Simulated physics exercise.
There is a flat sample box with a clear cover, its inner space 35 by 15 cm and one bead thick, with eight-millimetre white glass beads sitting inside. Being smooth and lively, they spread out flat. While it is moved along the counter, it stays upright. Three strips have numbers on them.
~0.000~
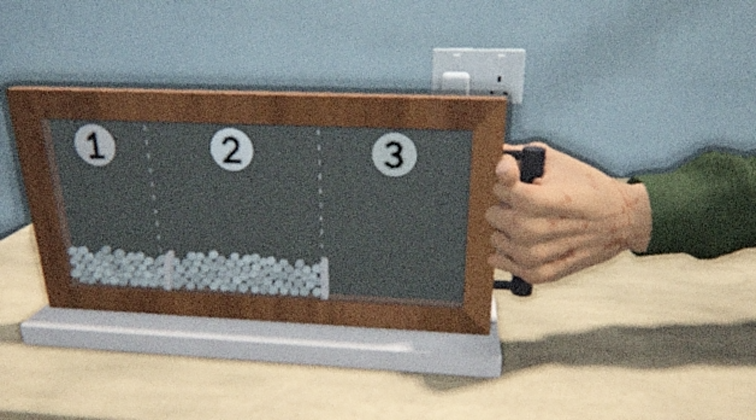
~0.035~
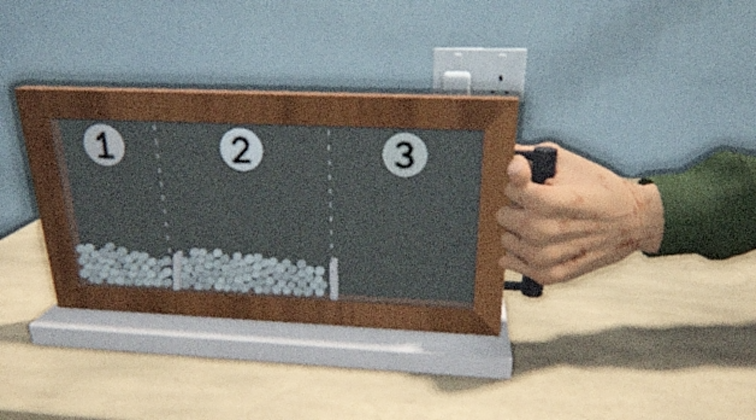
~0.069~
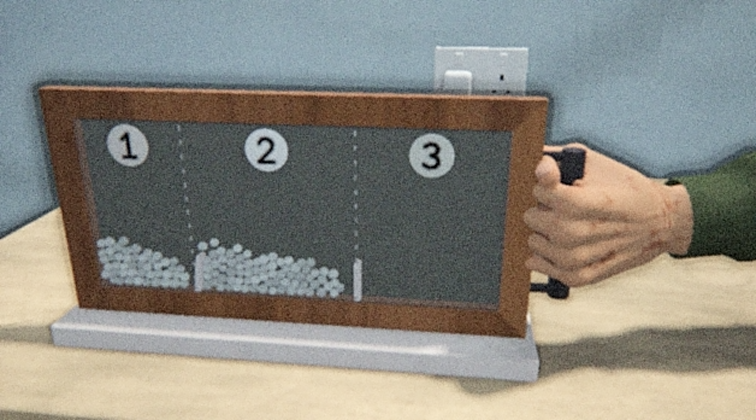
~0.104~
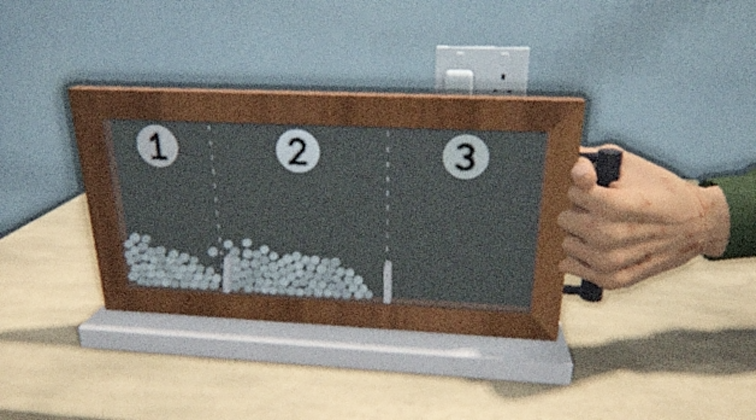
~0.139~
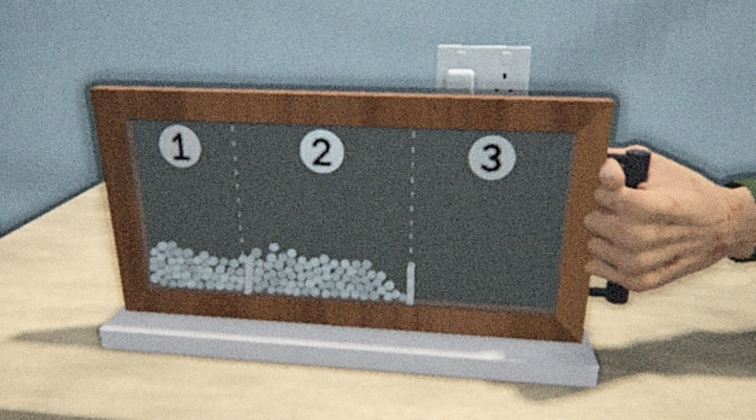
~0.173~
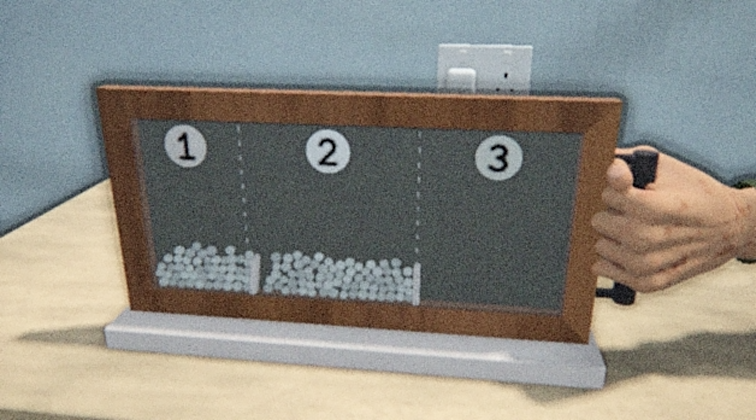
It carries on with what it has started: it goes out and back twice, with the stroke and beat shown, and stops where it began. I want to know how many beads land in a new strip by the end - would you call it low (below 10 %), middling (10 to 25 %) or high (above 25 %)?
I would call it middling.
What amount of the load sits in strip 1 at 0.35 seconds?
About 35 per cent.
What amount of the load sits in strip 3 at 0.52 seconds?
Share: Near 10 %.
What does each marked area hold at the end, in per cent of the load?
At the end, strip 1 holds 30, strip 2 holds 60 and strip 3 holds 10.
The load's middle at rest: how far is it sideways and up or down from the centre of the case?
The middle sits around 5 cm left of it and 6 cm below it.
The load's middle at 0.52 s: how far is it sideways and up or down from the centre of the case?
The middle sits around 5 cm left of it and 6 cm below it.
By 0.35 s, it is at its start; the beads' middle is 5 cm left of and 6 cm below the centre; no. 1, 35 %, no. 2, 55 %, no. 3, 10 %; 15 % have changed strip.
By 0.52 s, it is 8 cm to the right; the beads' middle is 5 cm left of and 6 cm below the centre; no. 1, 40 %, no. 2, 55 %, no. 3, 10 %; 10 % have changed strip.
By 0.67 s, it is at its start; the beads' middle is 3 cm left of and 6 cm below the centre; no. 1, 30 %, no. 2, 60 %, no. 3, 10 %; 15 % have changed strip.
Settled by 1.6 s, it is at its start; no. 1, 30 %, no. 2, 60 %, no. 3, 10 %; 15 % have changed strip.
